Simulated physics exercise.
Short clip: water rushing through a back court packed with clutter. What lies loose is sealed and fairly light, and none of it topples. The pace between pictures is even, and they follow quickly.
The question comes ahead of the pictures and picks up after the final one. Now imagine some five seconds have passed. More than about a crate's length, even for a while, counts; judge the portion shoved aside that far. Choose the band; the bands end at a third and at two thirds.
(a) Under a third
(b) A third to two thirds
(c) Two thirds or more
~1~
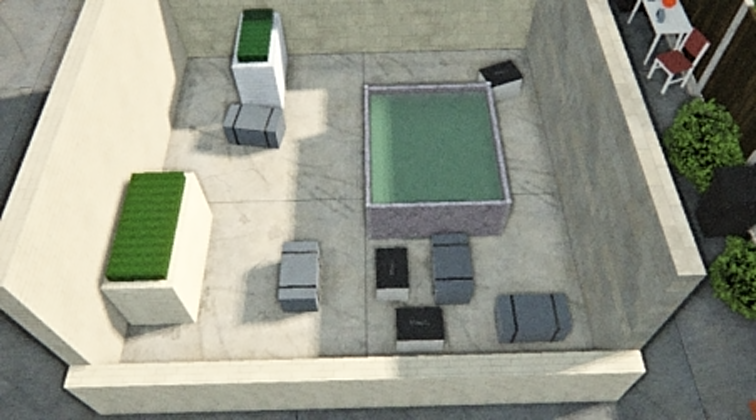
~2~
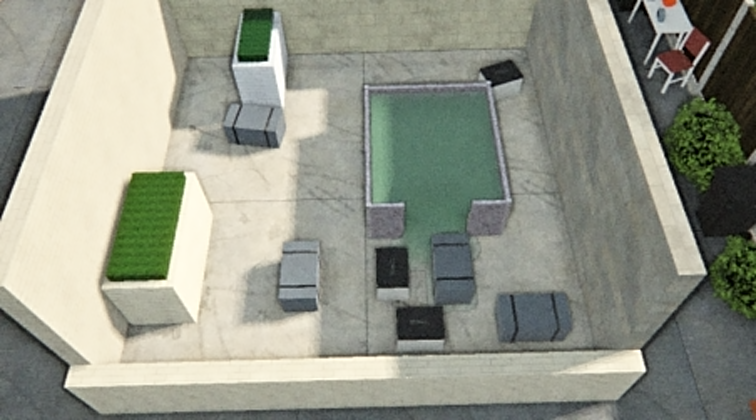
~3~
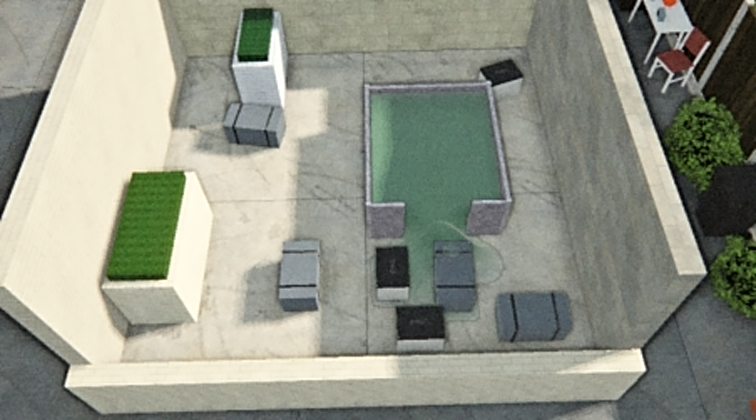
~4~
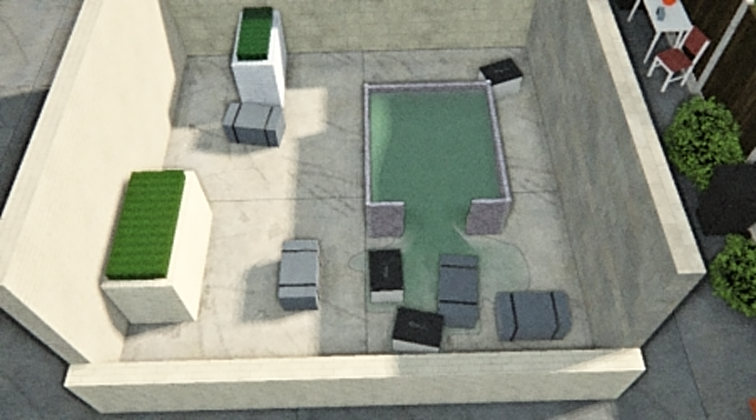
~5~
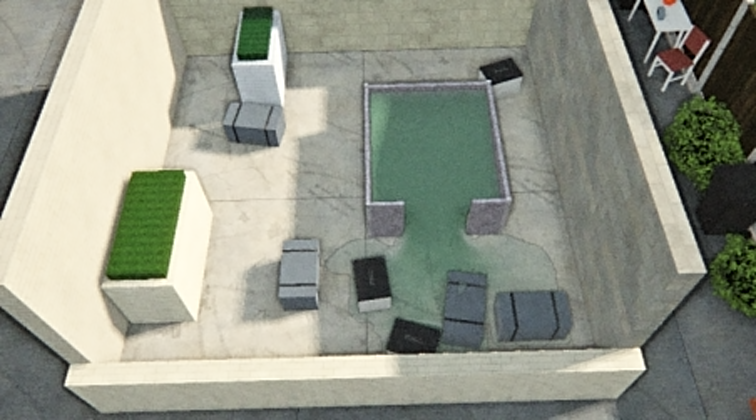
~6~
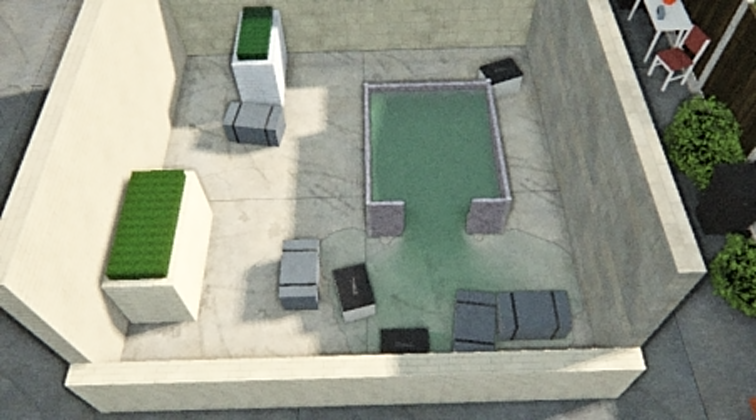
Two thirds or more.
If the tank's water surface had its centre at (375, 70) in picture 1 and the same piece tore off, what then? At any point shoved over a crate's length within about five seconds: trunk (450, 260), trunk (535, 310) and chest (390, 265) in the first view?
The first: Travelled far enough; the second: Travelled far enough; the third: Travelled far enough.
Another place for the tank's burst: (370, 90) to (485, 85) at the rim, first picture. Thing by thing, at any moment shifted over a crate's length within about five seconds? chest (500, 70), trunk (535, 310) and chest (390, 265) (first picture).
Lab note - in sequence: Made it that far; made it that far; never that far.
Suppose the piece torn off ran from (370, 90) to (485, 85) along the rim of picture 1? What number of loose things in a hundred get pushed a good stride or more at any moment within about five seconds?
That works out to some 40 %.
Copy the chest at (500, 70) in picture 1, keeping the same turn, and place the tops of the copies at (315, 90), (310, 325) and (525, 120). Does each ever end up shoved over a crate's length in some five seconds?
The answers, in order, are remains nearby, displaced a stride and displaced a stride.
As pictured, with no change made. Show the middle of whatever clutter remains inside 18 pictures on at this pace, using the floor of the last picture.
It lands somewhere near (352, 241).
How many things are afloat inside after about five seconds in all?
Exactly 3 of them.
A moment on, 2 of 7 are well off their spots; 1 afloat.
Next, 3 of 7 are well off their spots; 3 afloat.
Later, 3 of 7 are well off their spots; 4 afloat.
In the end, 5 of 7 are well off their spots, and 5 have been at some point; 3 afloat.
